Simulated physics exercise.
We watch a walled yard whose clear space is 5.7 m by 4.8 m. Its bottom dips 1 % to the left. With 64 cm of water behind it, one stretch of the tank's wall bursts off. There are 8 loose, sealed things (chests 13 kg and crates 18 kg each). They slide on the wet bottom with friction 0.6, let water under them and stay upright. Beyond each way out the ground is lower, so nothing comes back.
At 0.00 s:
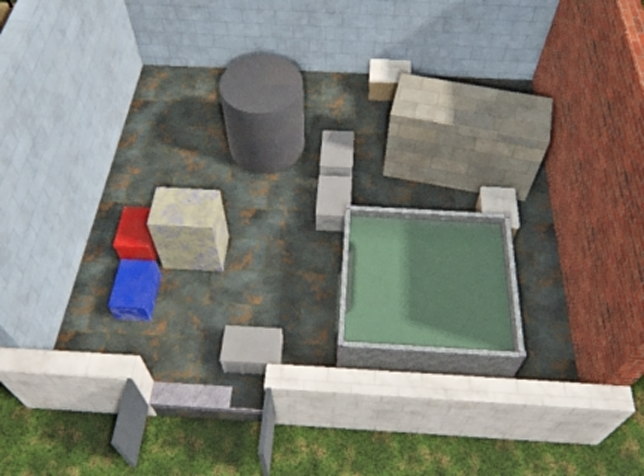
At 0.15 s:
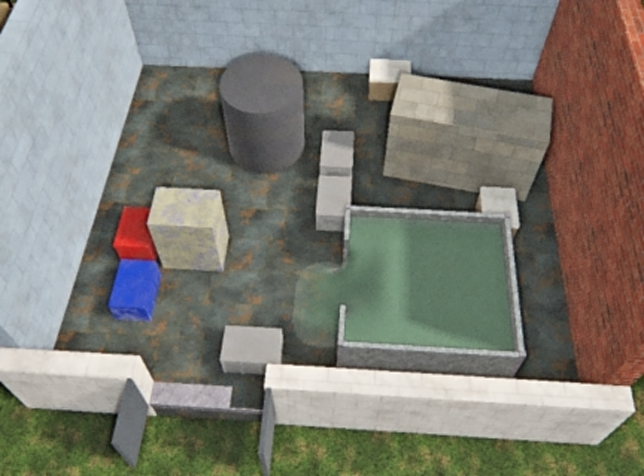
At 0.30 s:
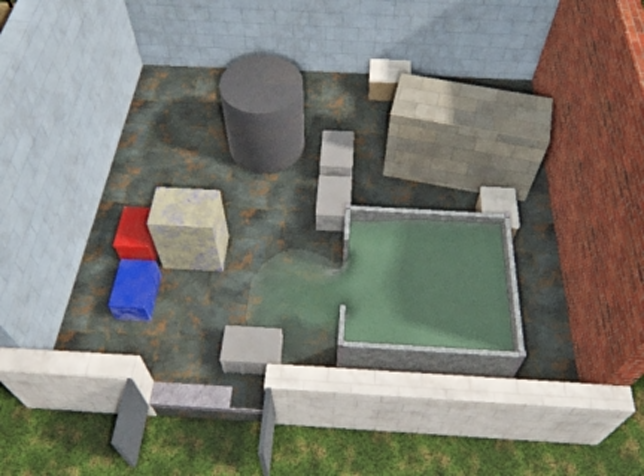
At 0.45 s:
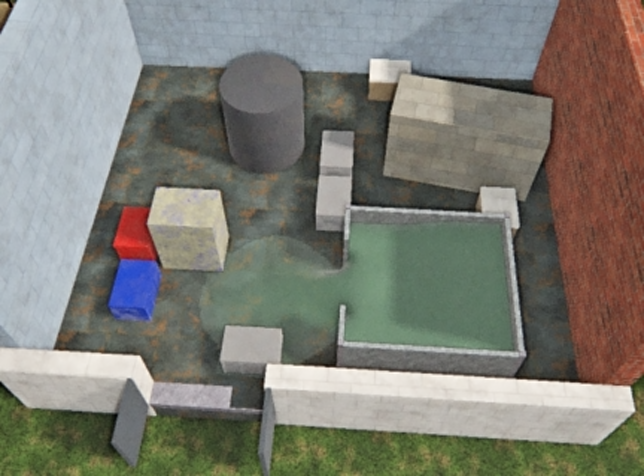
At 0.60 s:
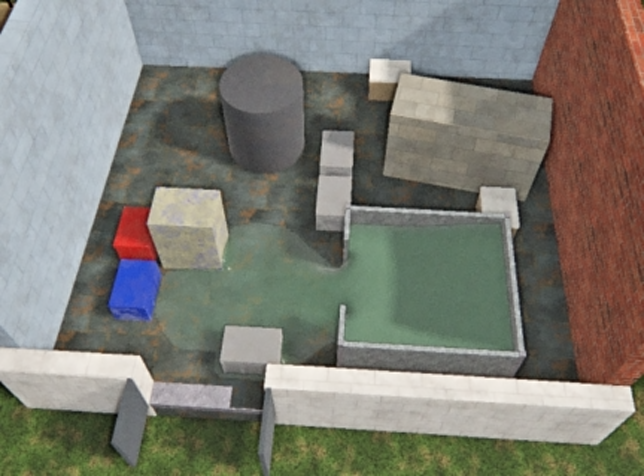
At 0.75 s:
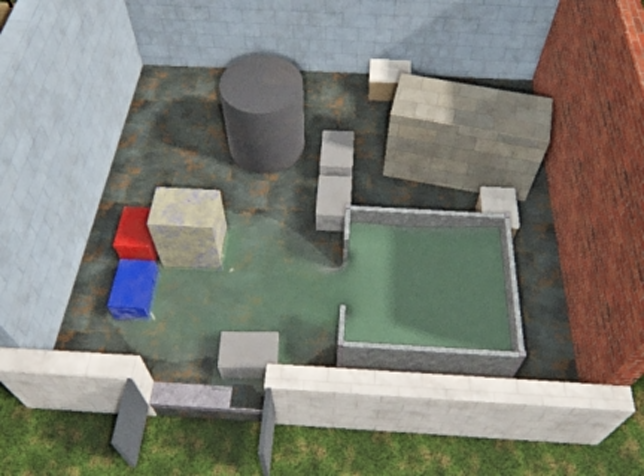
Green water pouring through a gap in a tank's left wall, spreading across a walled yard and reaching the blue crate.
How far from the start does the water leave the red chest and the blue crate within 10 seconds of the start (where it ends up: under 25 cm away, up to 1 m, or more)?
The red chest moves a short way; the blue crate ends far away.
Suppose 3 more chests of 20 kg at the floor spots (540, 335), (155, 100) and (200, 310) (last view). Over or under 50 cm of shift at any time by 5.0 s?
In turn: Short of it, over, more.
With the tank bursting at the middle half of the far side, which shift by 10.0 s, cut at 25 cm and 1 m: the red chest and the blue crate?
In that case the red chest travels far, the blue crate stays put.
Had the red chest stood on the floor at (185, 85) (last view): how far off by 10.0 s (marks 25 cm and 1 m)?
It ends far away.
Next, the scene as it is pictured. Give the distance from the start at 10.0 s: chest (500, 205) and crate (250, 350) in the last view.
In turn: 0 cm, washed out.
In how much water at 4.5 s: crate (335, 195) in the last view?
Roughly 2 cm.
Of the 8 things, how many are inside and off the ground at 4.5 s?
At that moment 2.
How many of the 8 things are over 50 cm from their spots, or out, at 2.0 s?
2 of them.
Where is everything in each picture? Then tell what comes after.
In the first picture, the red chest at (136, 227), on the bottom; the blue crate at (133, 283) rests on the ground; 2.6 m2 under water; 0 of 8 have shifted.
In the second picture, the red chest at (136, 227), on the bottom; the blue crate at (133, 283), on the bottom; 3.1 m2 under water; 0 of 8 have shifted.
In the third picture, the red chest at (136, 227) rests on the ground; the blue crate at (133, 283) rests on the ground; water covers 3.8 m2; 0 of 8 have shifted.
In the fourth picture, the red chest at (136, 227) rests on the ground; the blue crate at (133, 283) rests on the ground; water covers 4.6 m2; 0 of 8 have shifted.
In the fifth picture, the red chest at (136, 227) rests on the ground; the blue crate at (133, 283), on the bottom; water covers 5.4 m2; 0 of 8 have shifted.
In the sixth picture, the red chest at (136, 227), on the bottom; the blue crate at (132, 283) rests on the ground; water covers 6.1 m2; 1 of 8 have shifted.
After 2.0 s the red chest is near (136, 227), 0.0 m from its start, aground; the blue crate is near (73, 273), 0.6 m from its start, afloat; 1 of 8 are out; 1 afloat.
After 4.5 s the red chest is near (159, 193), 0.5 m from its start, afloat; the blue crate is near (166, 65), 3.4 m from its start, afloat; 1 of 8 are out; 2 afloat.
After 7.0 s the red chest is near (186, 189), 0.8 m from its start, aground; the blue crate is near (289, 83), 3.5 m from its start, aground; 1 of 8 are out; 1 afloat.
After 10.0 s the red chest is near (174, 199), 0.5 m from its start, afloat; the blue crate is near (355, 94), 3.9 m from its start, aground; 1 of 8 are out; 3 afloat.
